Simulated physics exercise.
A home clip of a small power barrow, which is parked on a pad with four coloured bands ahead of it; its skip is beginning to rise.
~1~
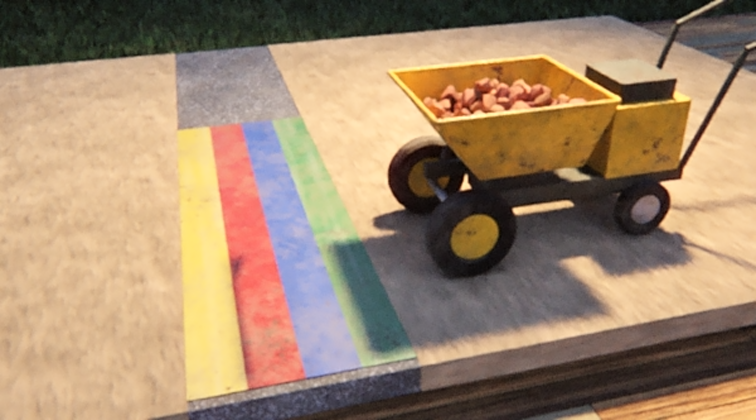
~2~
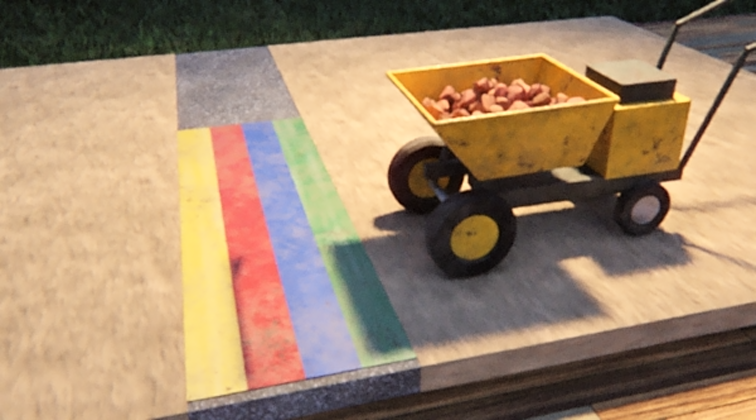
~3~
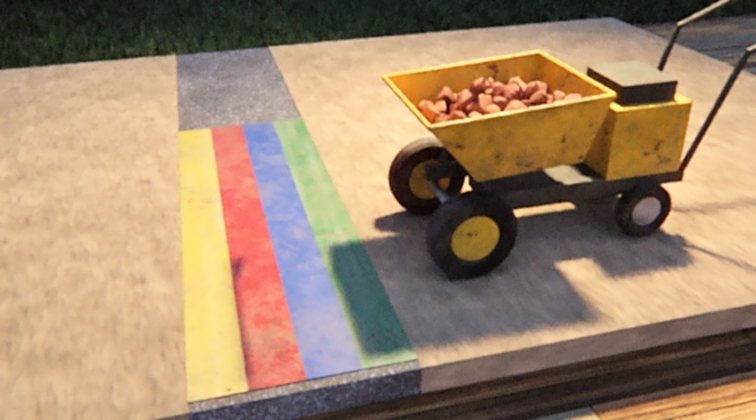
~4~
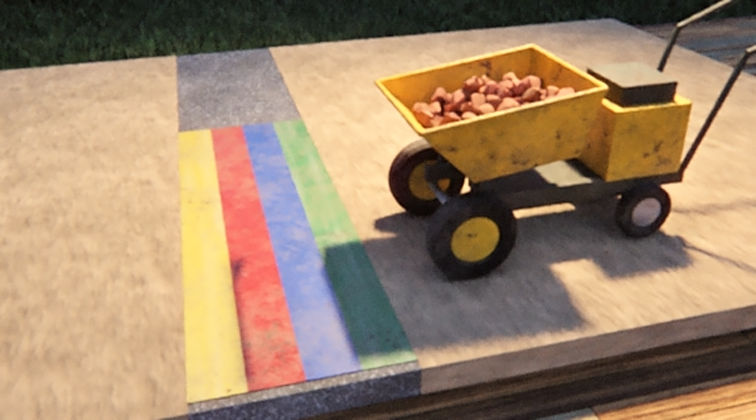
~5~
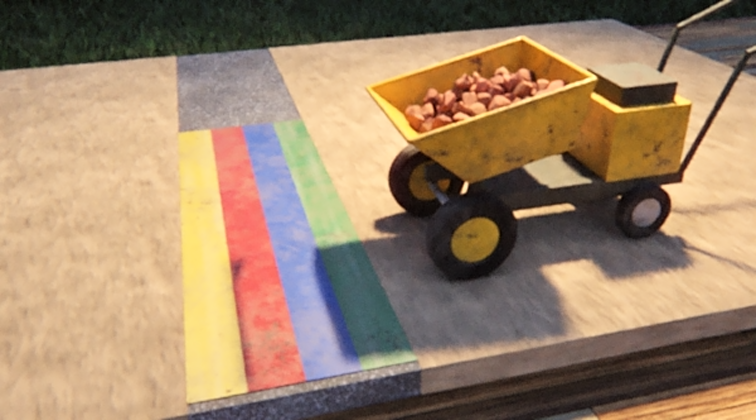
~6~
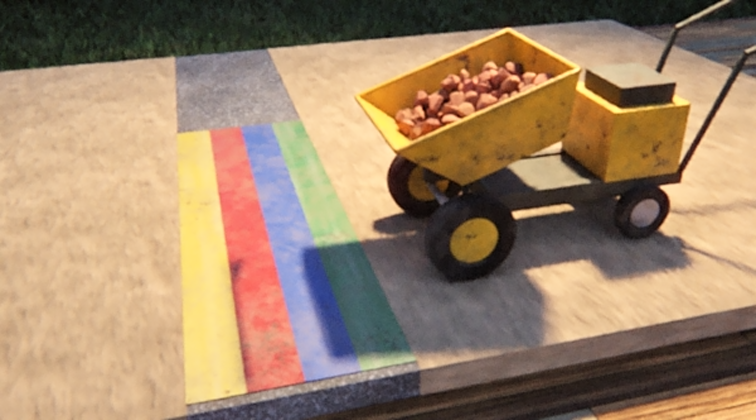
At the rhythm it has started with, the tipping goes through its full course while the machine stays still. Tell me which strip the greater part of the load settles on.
The greater part settles on the blue strip.
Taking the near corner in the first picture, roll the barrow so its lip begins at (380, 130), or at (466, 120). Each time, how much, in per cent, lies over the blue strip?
From the first spot you get 10 percent, and from the second 30 percent.
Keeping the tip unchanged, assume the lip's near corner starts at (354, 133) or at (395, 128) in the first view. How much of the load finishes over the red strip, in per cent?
20 % for the first, 40 % for the second.
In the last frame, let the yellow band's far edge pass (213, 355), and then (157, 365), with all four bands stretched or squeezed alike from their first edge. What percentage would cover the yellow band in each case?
About 20 %, then 10 %.
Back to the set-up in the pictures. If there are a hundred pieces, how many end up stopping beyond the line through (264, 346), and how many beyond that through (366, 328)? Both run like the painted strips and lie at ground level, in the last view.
Around 20 in a hundred for the first, 80 in a hundred for the second.
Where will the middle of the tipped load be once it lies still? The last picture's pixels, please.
Near (282, 259), more or less.
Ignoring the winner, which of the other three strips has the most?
Number two is the red one.
Soon after the last picture, skip tipped steeply; all in the skip.
A little later, skip tipped right over; most in the skip; a stray few over the green strip; a small part over the blue strip; a stray few over the red strip.
Later still, skip tipped right over; about a quarter in the skip; a small part over the green strip; about a third over the blue strip; about a quarter over the red strip; a small part over the yellow strip; a stray few off the paint.
At rest, skip tipped right over; about a quarter in the skip; a small part over the green strip; about a third over the blue strip; about a quarter over the red strip; a small part over the yellow strip; a stray few off the paint.
